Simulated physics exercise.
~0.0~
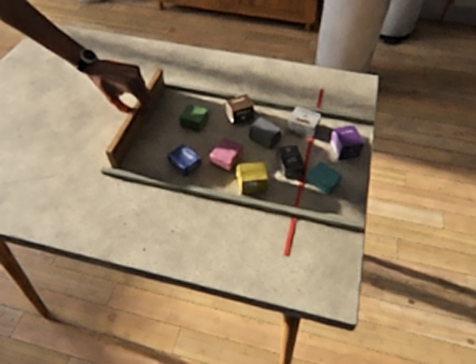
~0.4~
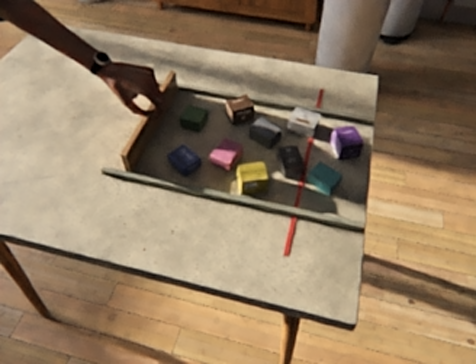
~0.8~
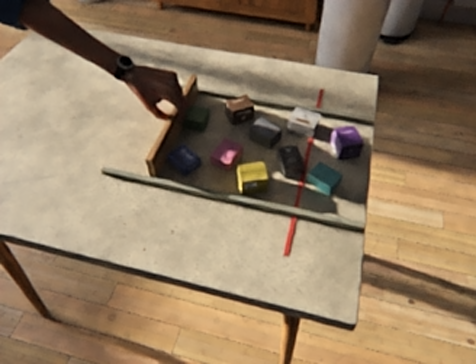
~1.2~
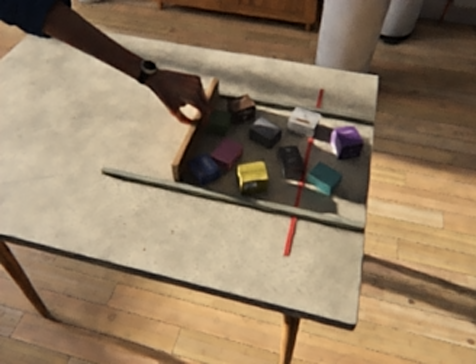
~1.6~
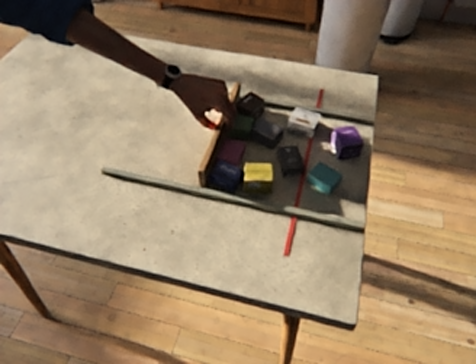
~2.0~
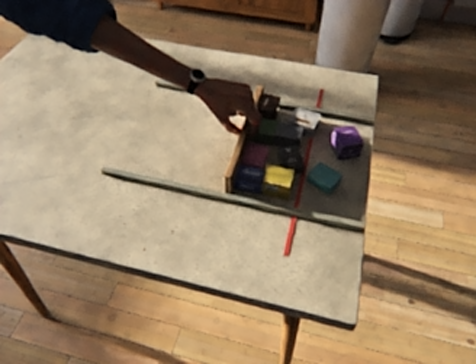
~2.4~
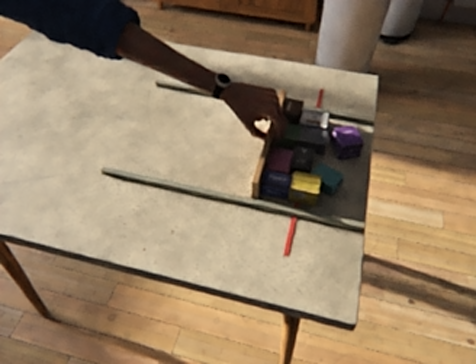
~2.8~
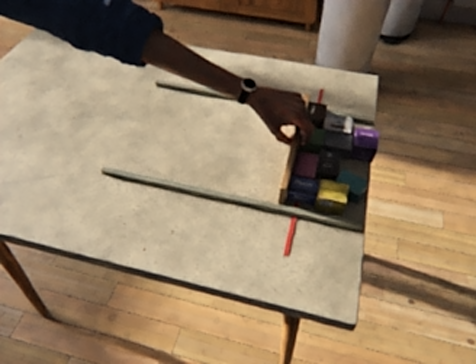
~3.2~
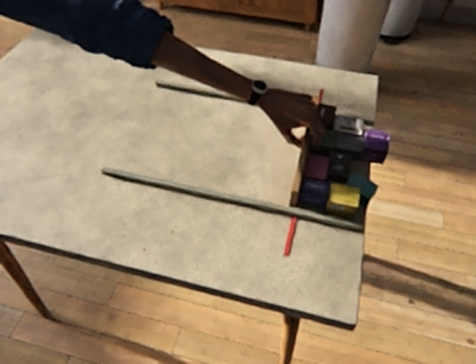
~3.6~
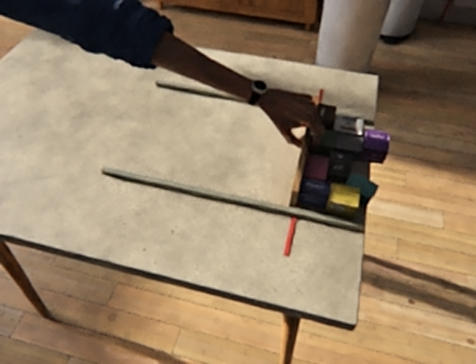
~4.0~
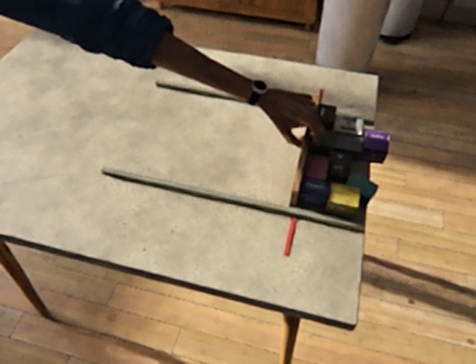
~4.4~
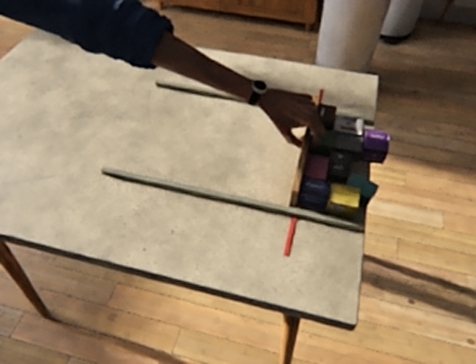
On a pale-topped table standing on a wooden floor, small coloured boxes and blocks lie scattered between two low rails, with a strip of red tape crossing near the right end. A hand reaching in from the upper left holds an upright board and slides it steadily to the right. The board gathers the blue box and green block first, then the yellow and pink ones, while the purple and turquoise pieces wait ahead. The pieces bunch together and shift toward the table's right edge. The board stops by the tape, and the crowded cluster stays perched at the edge, with nothing falling.
